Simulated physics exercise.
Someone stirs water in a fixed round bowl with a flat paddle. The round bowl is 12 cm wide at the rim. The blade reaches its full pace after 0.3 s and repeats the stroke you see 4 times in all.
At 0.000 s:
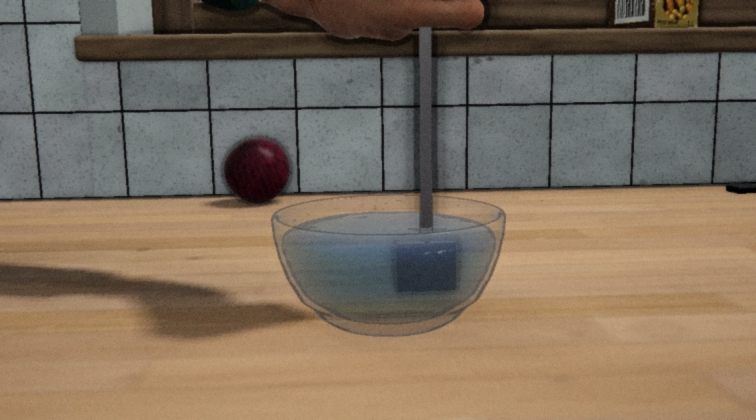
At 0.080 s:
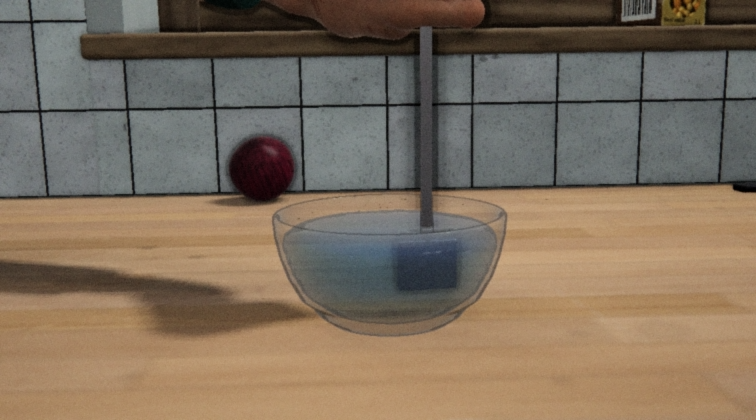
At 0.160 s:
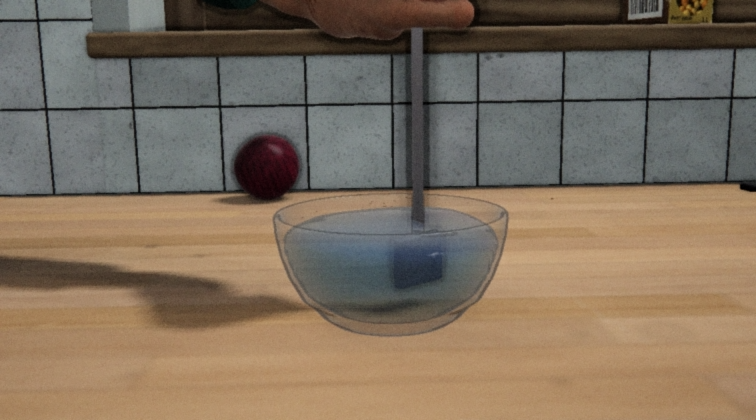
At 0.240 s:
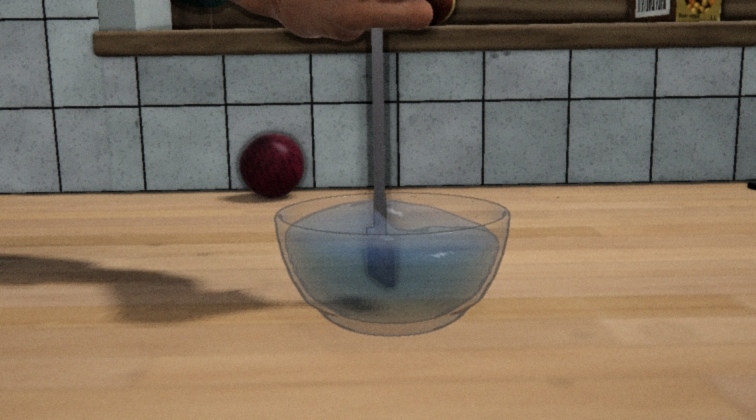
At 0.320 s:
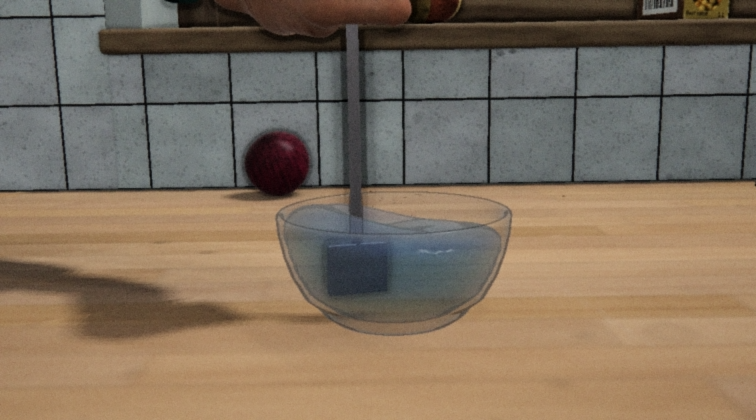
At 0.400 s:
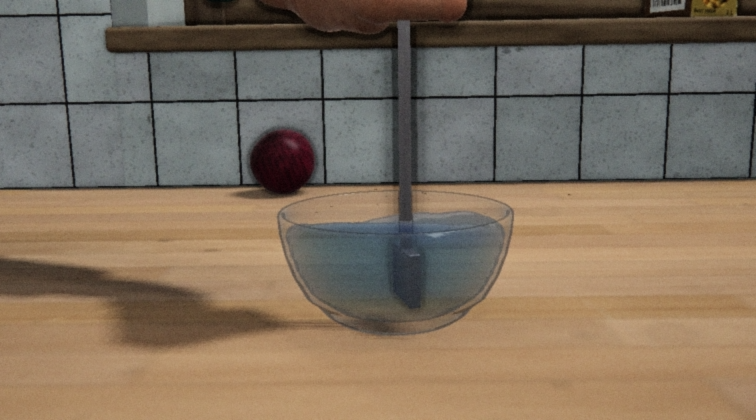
The clip opens on a hand holding a grey stem with a flat blade in a clear bowl of bluish liquid on a wooden counter, a dark red ball-like object behind. After barely moving, the hand sweeps the blade left, turning it and tilting the liquid's surface, then brings it back rightward.
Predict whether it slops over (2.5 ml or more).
The round bowl slops over.
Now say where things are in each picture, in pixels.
The stem is at (426, 74); surface from (281, 233) to (495, 229); the rim runs from (275, 219) to (500, 214), in the first picture.
The stem is at (426, 73); surface from (281, 233) to (496, 227), in the second picture.
The stem is at (417, 73); surface from (283, 232) to (498, 230), in the third picture.
The stem is at (378, 73); surface from (284, 228) to (499, 232), in the fourth picture.
The stem is at (353, 72); surface from (285, 214) to (501, 229), in the fifth picture.
The stem is at (404, 70); surface from (286, 226) to (505, 221), in the sixth picture.
By 0.70 s 1 ml is over the rim.
By 1.00 s 12 ml is over the rim.
By 1.30 s 16 ml is over the rim.
By 1.60 s 18 ml is over the rim.
At rest 18 ml is over the rim.
